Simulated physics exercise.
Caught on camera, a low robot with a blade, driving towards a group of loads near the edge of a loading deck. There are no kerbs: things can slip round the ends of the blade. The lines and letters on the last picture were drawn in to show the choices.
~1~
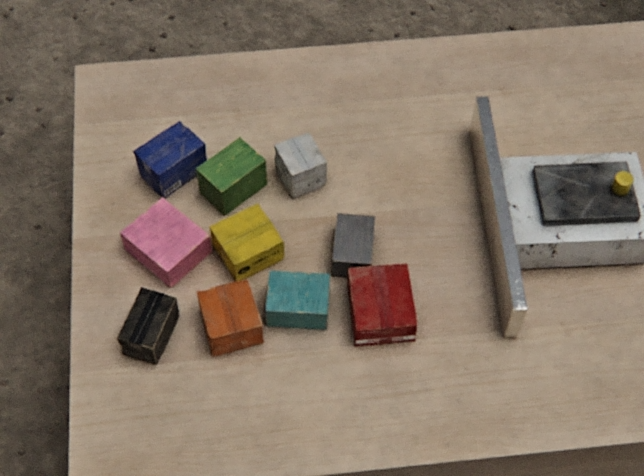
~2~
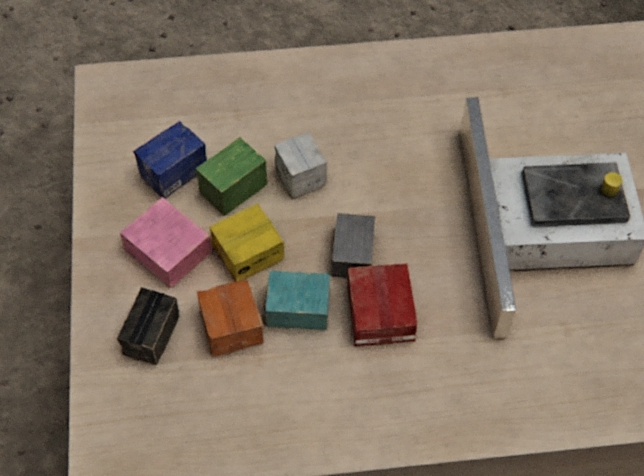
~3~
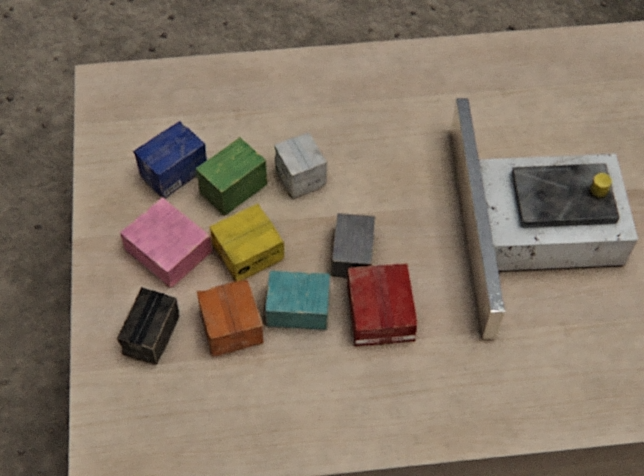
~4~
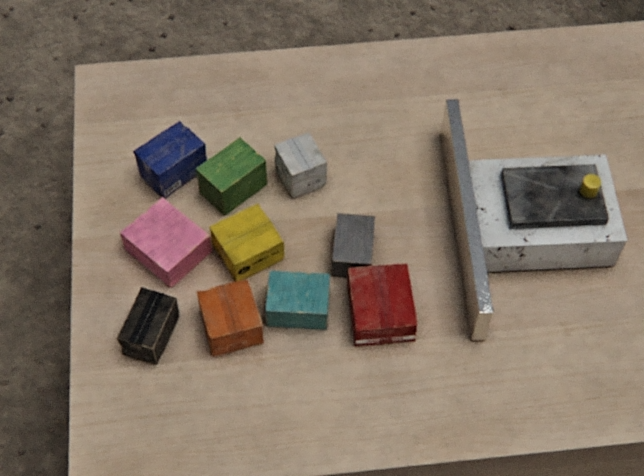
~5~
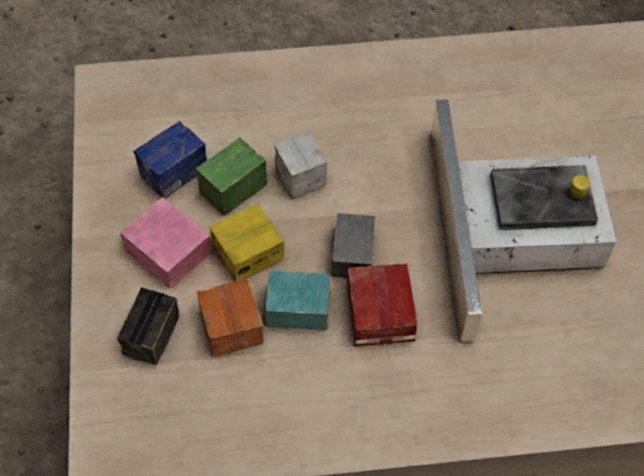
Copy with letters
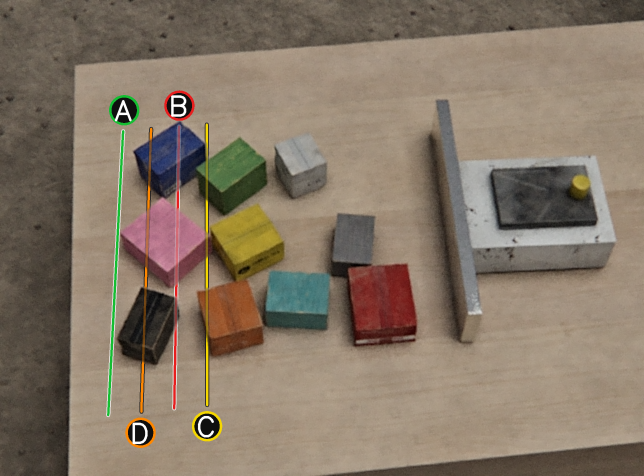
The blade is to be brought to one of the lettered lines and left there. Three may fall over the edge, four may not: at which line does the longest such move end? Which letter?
Up to line B.
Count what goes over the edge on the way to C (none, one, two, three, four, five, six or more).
By then, two.
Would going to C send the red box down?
By then, no.
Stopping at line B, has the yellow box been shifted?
By then, yes.
On the marked copy, A at (116, 262); B at (177, 256); C at (207, 254); D at (147, 259).
Taking B. A third of the way, robot (437, 205); orange box (206, 316); red box (326, 309).
Two thirds of the way, robot (335, 214); black parcel (50, 339); orange box (101, 324).
When it is over, robot (258, 220); black parcel over the edge; orange box over the edge; three fallen.
As for the rest, A drops six; C is within the limit but short; D drops four.
